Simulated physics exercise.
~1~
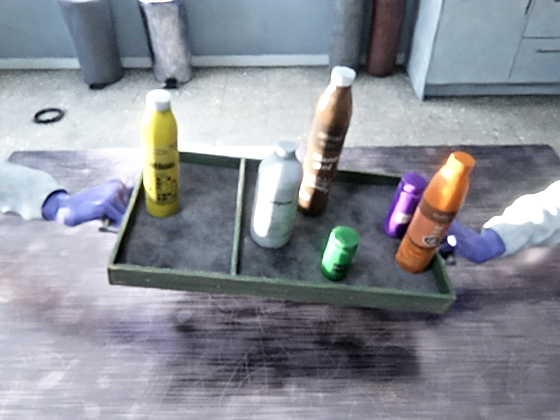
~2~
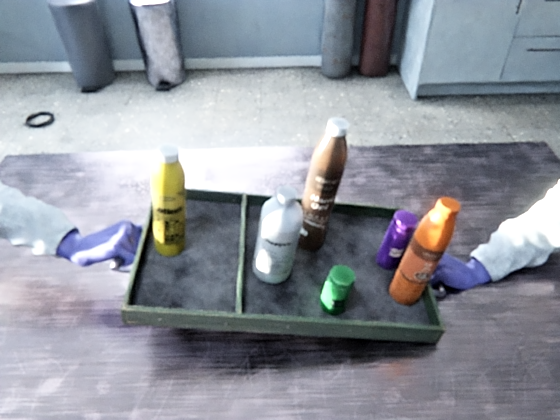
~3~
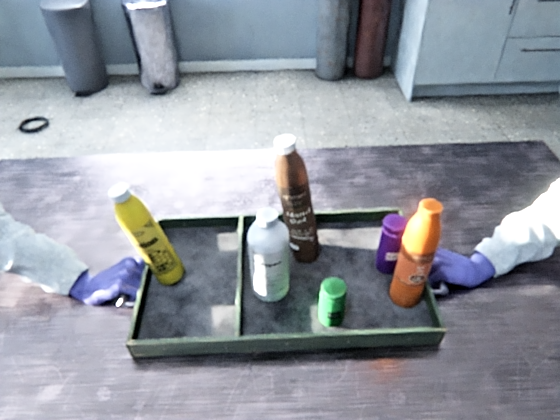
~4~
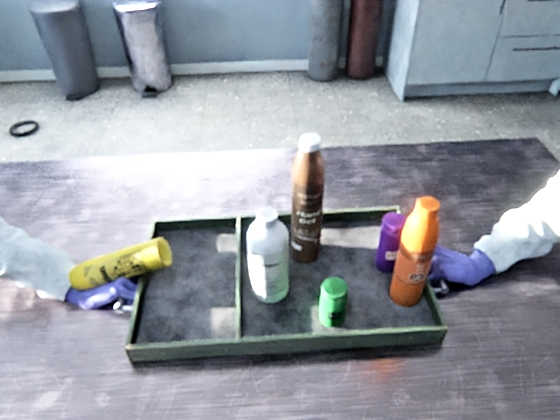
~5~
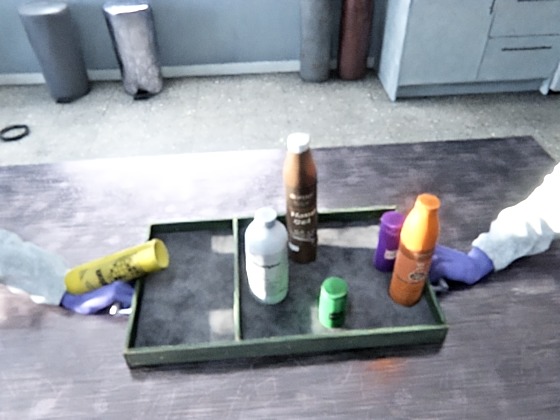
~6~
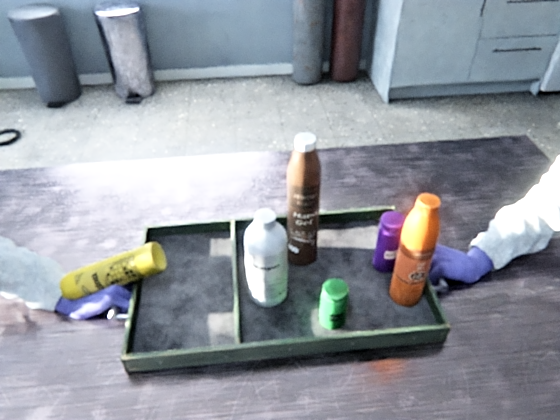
A yellow bottle toppled off the left end of a divided green tray as two gloved hands lowered it onto a table, ending on its side against the rim, while the white, brown, orange, purple and green containers stayed standing.
